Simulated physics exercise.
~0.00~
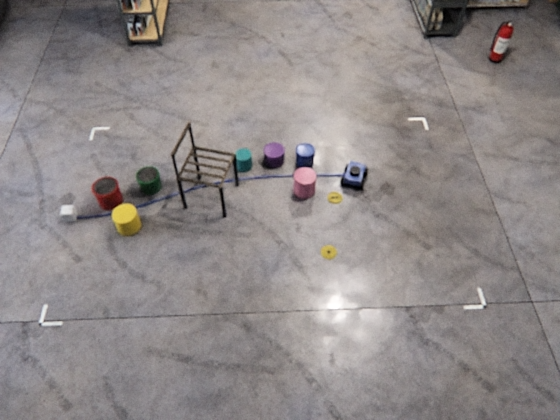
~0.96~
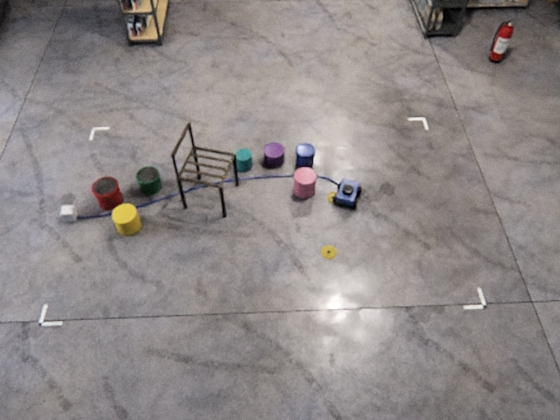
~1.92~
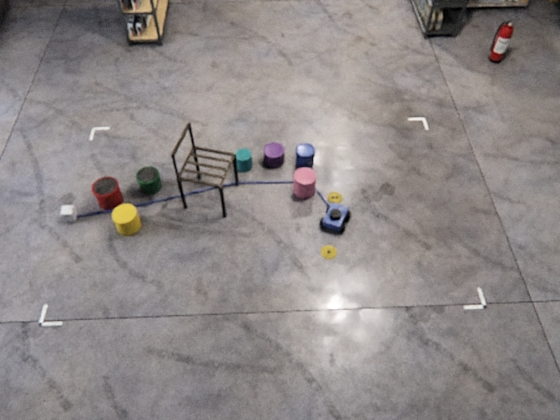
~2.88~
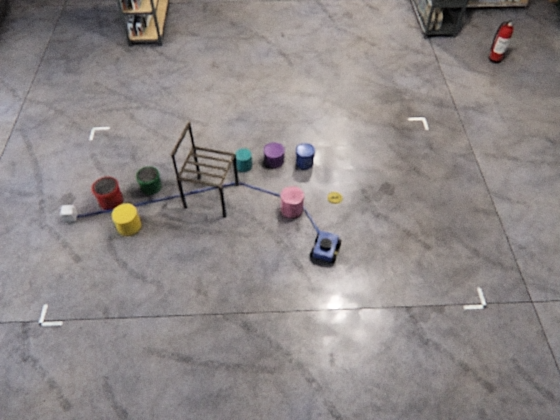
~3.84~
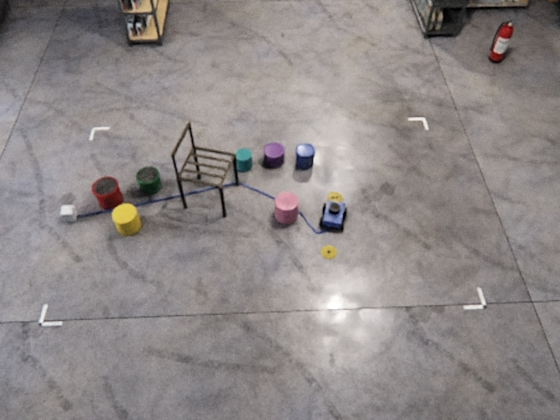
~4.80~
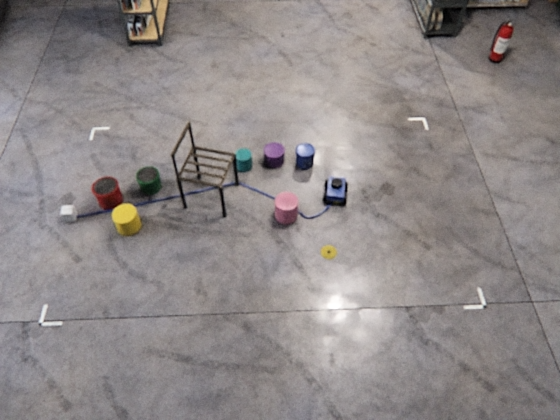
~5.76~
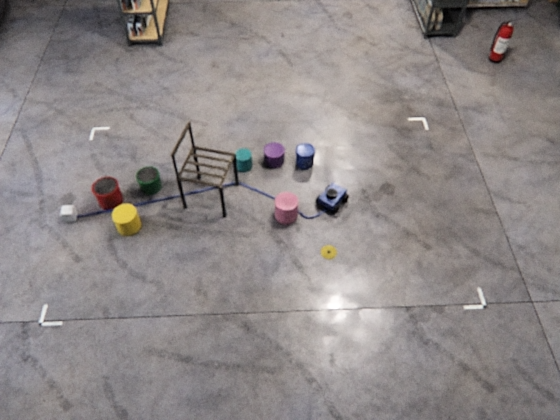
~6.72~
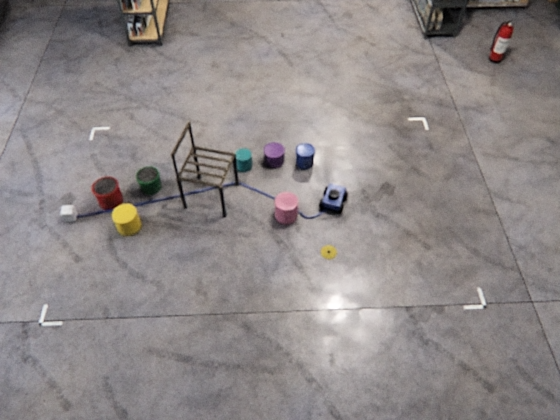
In this clip, a small blue cart trailing a blue lead past colored tubs and a chair drives down the floor across yellow marks, and the pink tub shifts left and down. The cart then moves back up and stops near the upper mark.
